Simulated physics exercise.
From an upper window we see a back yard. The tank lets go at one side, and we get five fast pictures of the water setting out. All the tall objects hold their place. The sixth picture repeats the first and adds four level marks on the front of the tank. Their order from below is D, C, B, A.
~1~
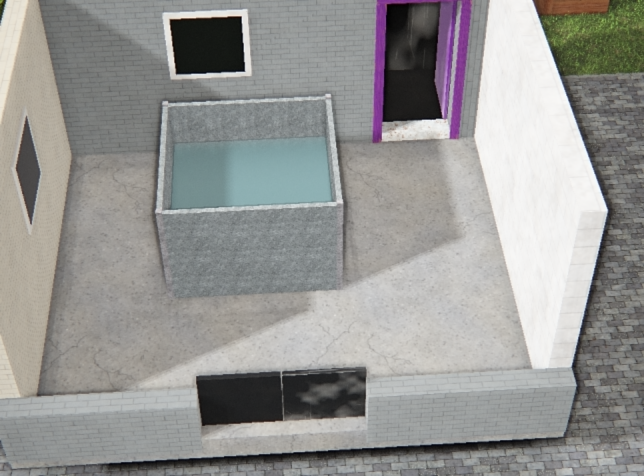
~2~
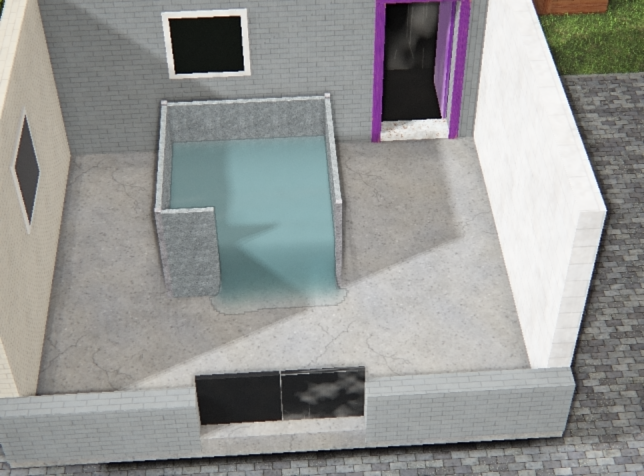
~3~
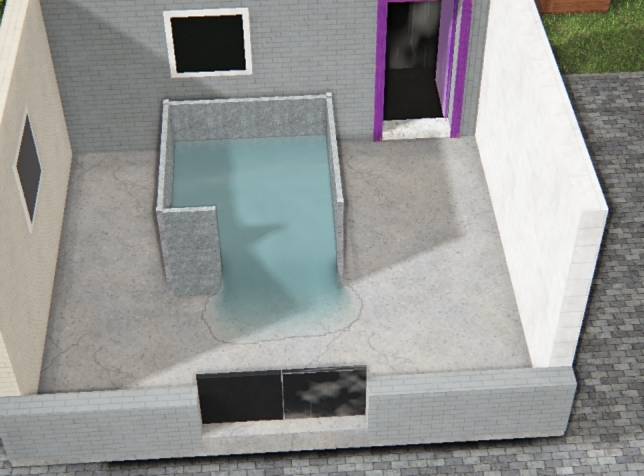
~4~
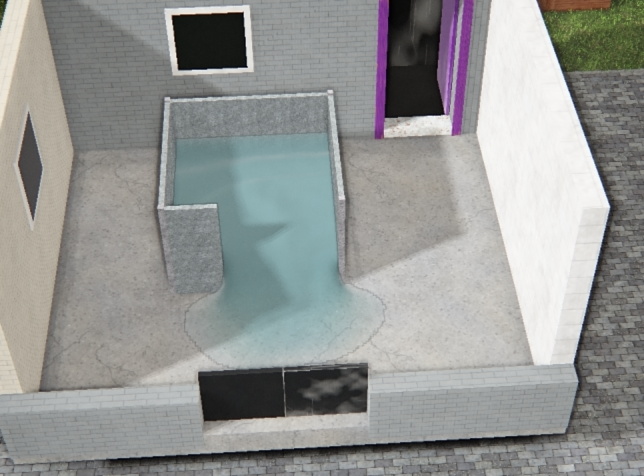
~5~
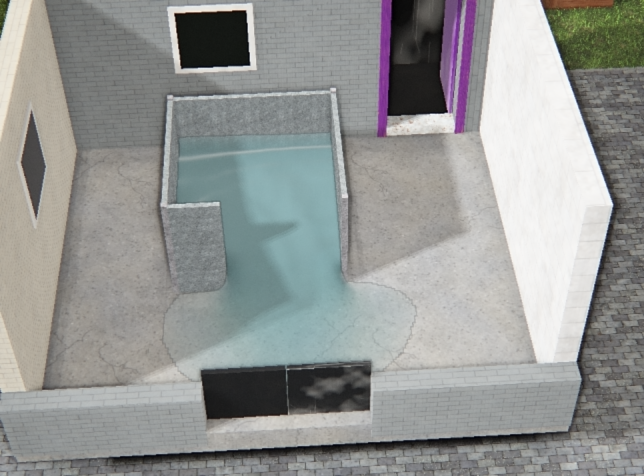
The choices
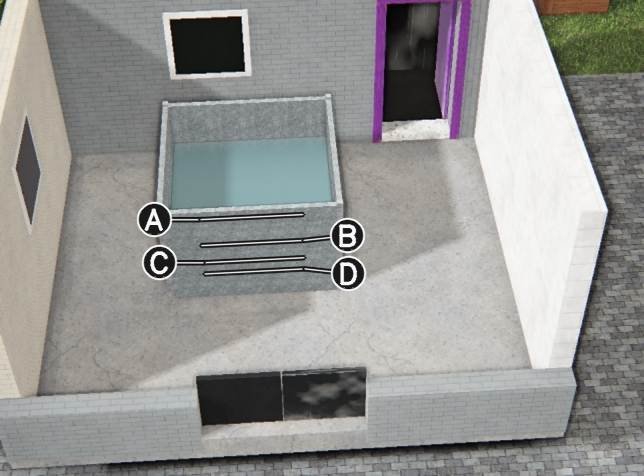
Blue-green water lies still in a grey, square tank in a walled yard with a pale stone floor, seen from high above. A purple-framed doorway stands at the back right, a white-framed window at the back left, and a dark two-panelled closure in the low front wall. The tank's front opens at the right and water pours out, fanning left and right to the front wall, while the view shifts very slightly.
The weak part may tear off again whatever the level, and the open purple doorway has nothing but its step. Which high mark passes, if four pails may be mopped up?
The limit is C.
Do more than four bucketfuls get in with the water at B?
Yes, that goes wrong.
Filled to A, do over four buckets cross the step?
Yes, it does.
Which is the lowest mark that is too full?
That is mark B.
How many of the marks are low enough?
Two.
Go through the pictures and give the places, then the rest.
In the first picture, water in the tank at rest, its middle at (251, 187); foot of the purple doorway at (415, 140); shut gate at (282, 380).
In the second picture, 2 % of the ground under water, visible out to (219, 301).
In the third picture, 5 % of the ground under water, visible out to (349, 318).
In the fourth picture, 10 % of the ground under water, visible out to (373, 322).
In the fifth picture, 18 % of the ground under water, visible out to (393, 331).
In white, A at (250, 217); B at (252, 243); C at (253, 260); D at (254, 271); from the bottom up D, C, B, A.
With A, dozens of bucketfuls pour in.
With B, about 10 bucketfuls get in.
With C, a splash gets over, under a bucket.
With D, nothing gets over.
